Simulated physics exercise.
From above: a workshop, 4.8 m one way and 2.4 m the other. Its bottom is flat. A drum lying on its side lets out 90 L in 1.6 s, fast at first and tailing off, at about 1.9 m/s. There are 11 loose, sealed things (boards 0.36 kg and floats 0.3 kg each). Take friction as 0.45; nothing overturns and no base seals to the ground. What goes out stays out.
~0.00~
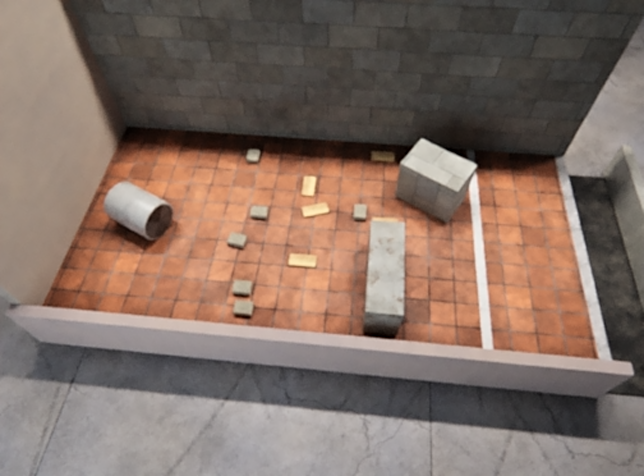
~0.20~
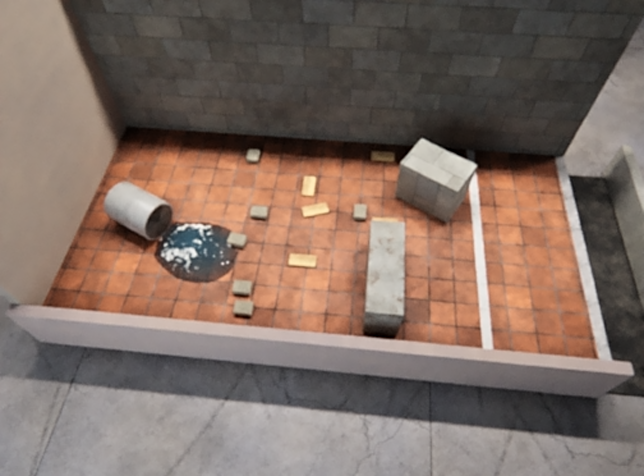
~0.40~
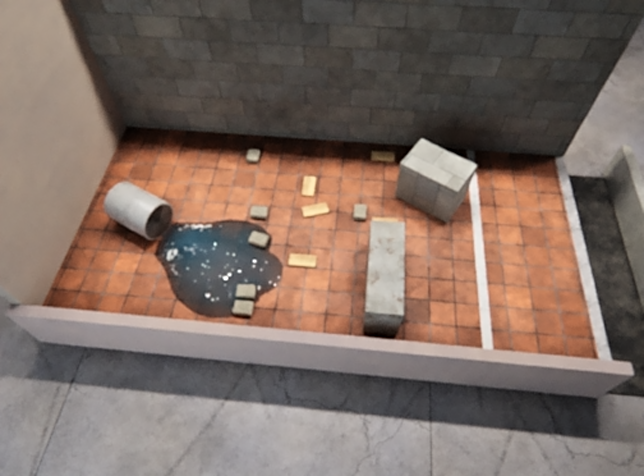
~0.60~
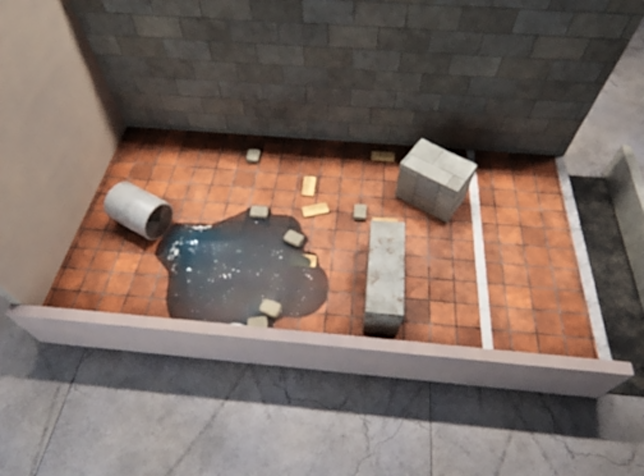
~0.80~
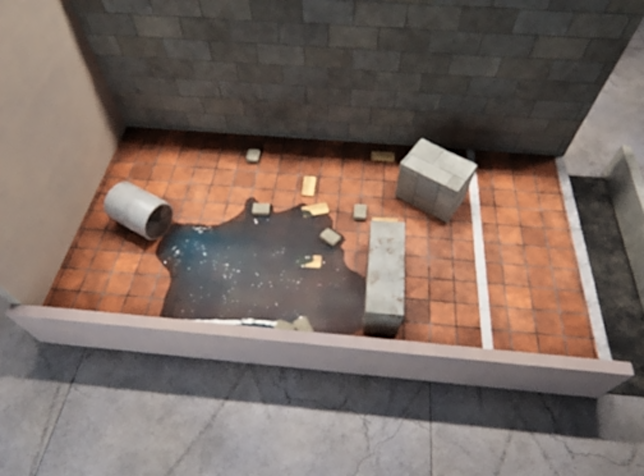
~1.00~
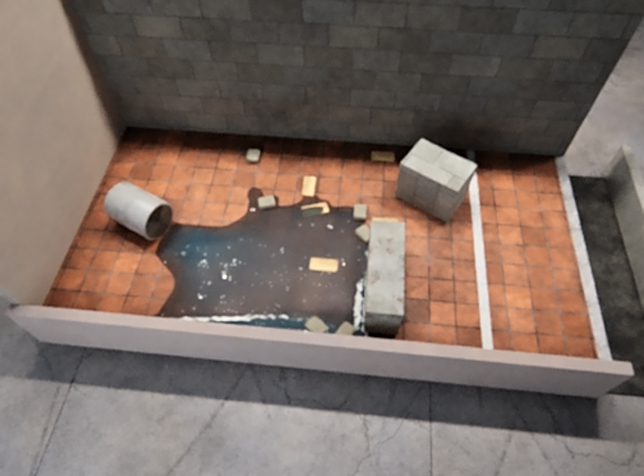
Dark water spreading from a grey drum on its side across orange tiles, carrying small blocks rightward to a concrete block.
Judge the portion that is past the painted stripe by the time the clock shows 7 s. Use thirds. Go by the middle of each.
That comes to under a third.
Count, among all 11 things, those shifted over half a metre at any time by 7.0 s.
11 of them.
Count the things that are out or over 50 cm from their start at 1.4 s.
By then 3.
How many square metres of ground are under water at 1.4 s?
About 3.0 m2.
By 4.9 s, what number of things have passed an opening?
By then 0.
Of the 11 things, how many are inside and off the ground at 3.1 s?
At that moment 5.
After 1.4 s 0 of 11 are over the mark; 3 afloat.
After 3.1 s 1 of 11 are over the mark; 5 afloat.
After 4.9 s 1 of 11 are over the mark; 3 afloat.
After 7.0 s 1 of 11 are over the mark; 1 afloat.
